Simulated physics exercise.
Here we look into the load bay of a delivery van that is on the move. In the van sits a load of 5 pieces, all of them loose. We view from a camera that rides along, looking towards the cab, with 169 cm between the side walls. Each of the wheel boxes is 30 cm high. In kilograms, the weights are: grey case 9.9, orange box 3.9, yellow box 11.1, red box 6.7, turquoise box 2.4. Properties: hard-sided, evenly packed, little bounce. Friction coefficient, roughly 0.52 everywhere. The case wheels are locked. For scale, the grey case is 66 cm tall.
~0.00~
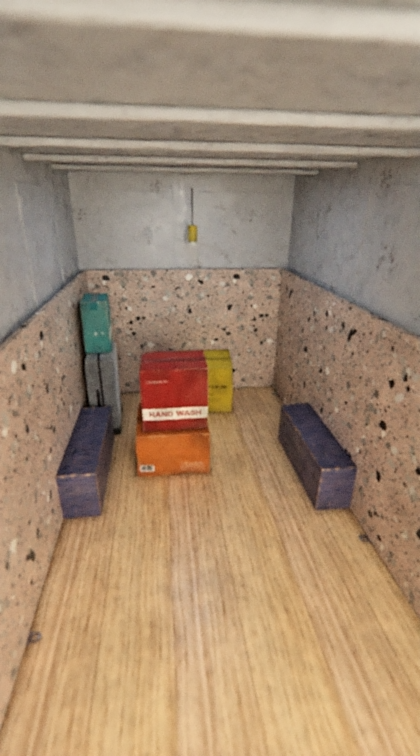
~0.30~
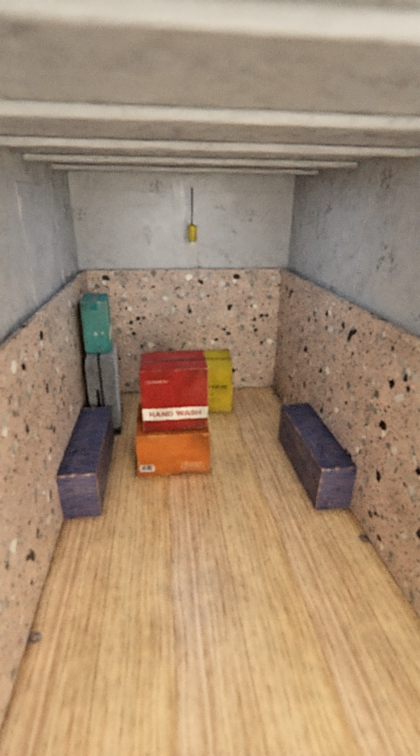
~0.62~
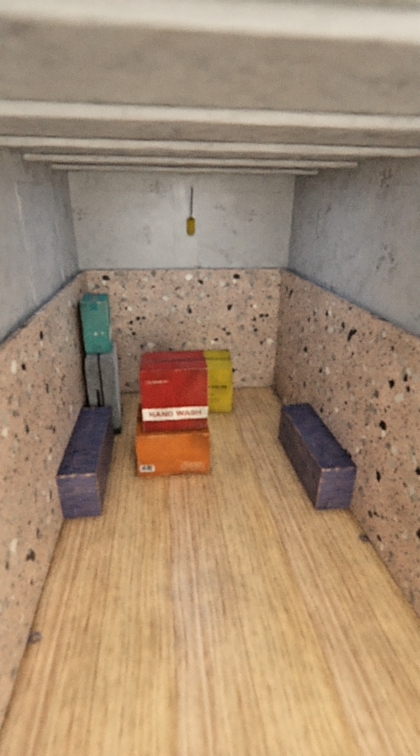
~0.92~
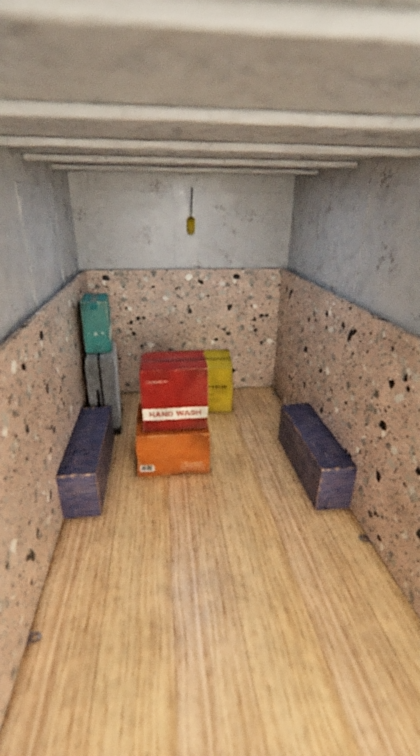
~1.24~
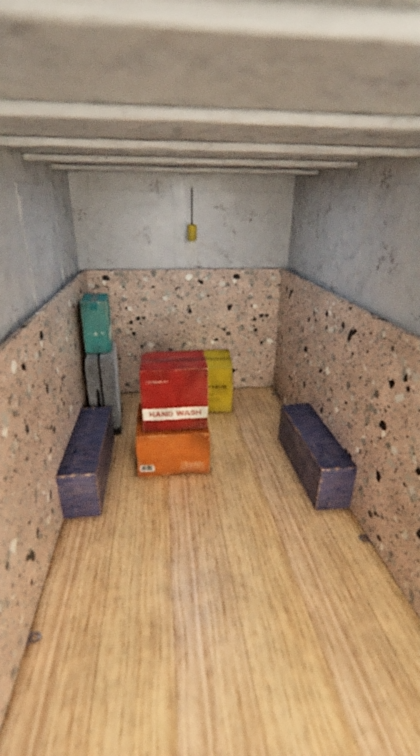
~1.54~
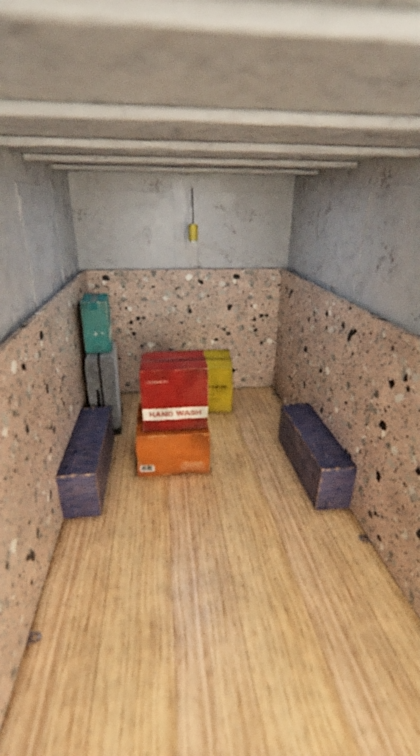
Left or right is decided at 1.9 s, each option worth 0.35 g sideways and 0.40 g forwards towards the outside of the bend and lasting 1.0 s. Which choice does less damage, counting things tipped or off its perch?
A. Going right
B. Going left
Option A: Going right.
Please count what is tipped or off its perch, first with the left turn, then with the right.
If it goes left, 2; if it goes right, 0.
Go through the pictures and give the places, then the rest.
The first picture shows no push; grey case (105, 387); orange box (173, 436).
The second picture shows load feels 0.35 g forwards; turquoise box (97, 322); yellow box (204, 380).
The third picture shows load feels 0.44 g forwards; red box (174, 390); turquoise box (97, 322).
The fourth picture shows load feels 0.44 g forwards; yellow box (204, 380); red box (174, 390).
The fifth picture shows no push; turquoise box (97, 322); yellow box (204, 380).
The sixth picture shows no push; grey case (105, 387); orange box (173, 436).
Turning left. At 2.54 s, load feels 0.40 g forwards, 0.35 g right; grey case 13° off upright near (114, 384); turquoise box 13° off upright; red box moved 2 cm.
After 2.94 s, no push; turquoise box now off its perch; grey case 56° off upright near (147, 389); yellow box moved 7 cm.
After 3.34 s, no push; grey case 58° off upright near (149, 390); yellow box moved 8 cm; red box moved 6 cm.
In the end (4.1 s), off its perch, turquoise box; toppled in the van, grey case; the other 3 under 15 cm from the start. In the last view, grey case near (149, 390), orange box near (174, 435).
Turning right instead, nothing is lost, 0 of 5 in all.
